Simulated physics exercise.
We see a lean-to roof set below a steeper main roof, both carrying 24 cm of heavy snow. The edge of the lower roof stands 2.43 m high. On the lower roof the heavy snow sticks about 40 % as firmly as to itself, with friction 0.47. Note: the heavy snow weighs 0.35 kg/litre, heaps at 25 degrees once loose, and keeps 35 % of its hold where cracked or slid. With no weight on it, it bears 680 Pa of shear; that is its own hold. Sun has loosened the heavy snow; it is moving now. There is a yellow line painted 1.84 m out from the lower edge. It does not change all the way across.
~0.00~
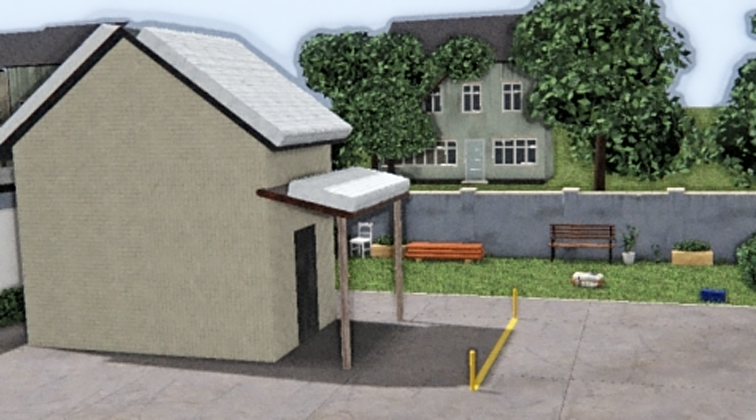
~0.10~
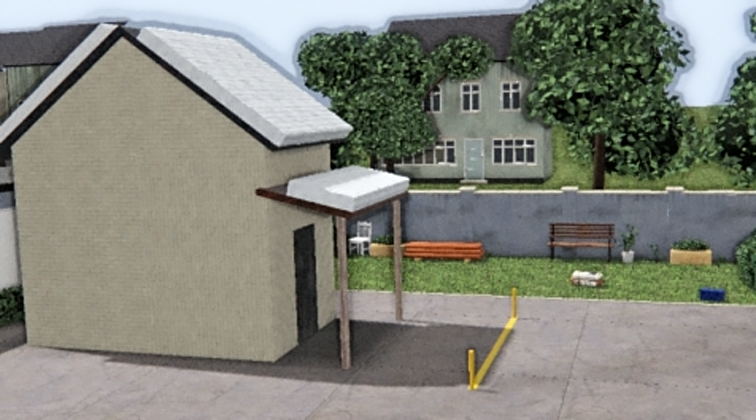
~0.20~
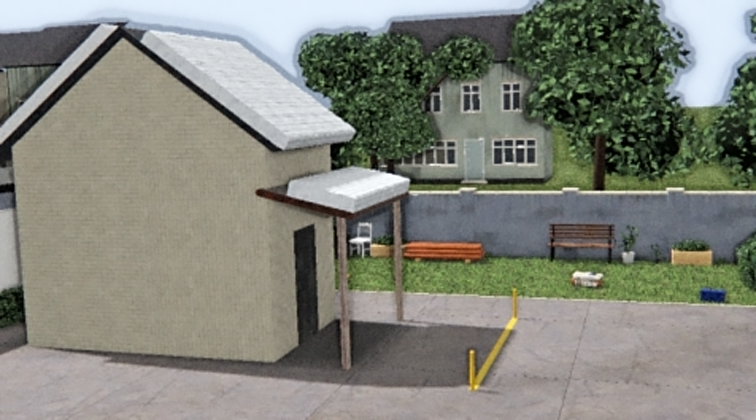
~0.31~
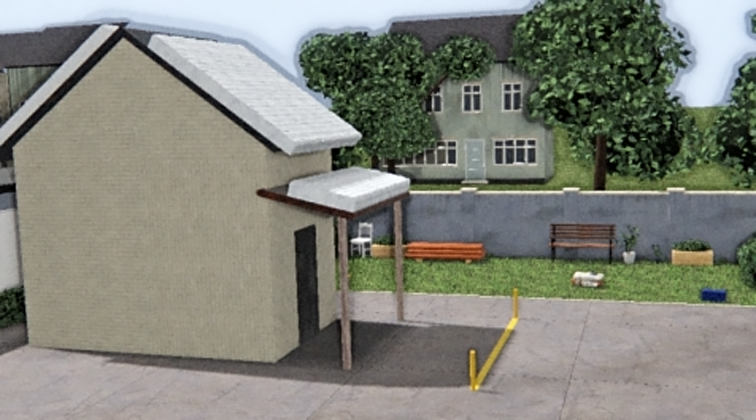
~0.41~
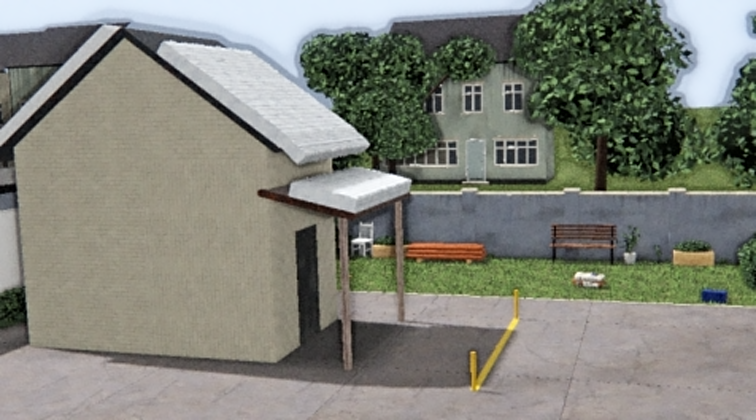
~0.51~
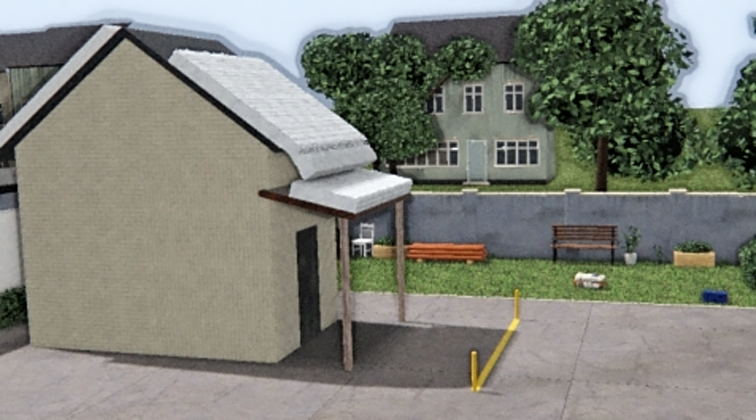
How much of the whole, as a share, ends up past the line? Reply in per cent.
Something like 38 per cent.
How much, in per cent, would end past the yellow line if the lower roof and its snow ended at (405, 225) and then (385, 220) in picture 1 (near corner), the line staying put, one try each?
16 %, 25 %.
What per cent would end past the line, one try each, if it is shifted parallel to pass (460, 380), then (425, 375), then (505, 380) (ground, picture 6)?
I'd guess near 50 %, then near 65 %, and near 30 % on the last try.
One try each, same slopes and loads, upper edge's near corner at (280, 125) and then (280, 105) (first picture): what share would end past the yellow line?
First try 50 %, second try 45 %.
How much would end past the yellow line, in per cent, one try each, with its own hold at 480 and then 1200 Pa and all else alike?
Respectively, close to 45 % and close to 16 %.
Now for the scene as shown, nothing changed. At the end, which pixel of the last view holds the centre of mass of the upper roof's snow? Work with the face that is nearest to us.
The middle sits at about (486, 361).
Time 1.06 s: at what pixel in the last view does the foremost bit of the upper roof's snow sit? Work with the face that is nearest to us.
Look roughly at (392, 208).
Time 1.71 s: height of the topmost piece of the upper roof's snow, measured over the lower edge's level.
At that moment it reaches around 0.4 m above the edge.
After 1.06 s, none is below the lower edge and 0 % is past the line.
After 1.71 s, 67 % is below the lower edge and 13 % is past the line.
After 2.35 s, 82 % is below the lower edge and 38 % is past the line.
After 3.00 s, 82 % is below the lower edge and 38 % is past the line.
After 3.10 s, 82 % is below the lower edge and 38 % is past the line.
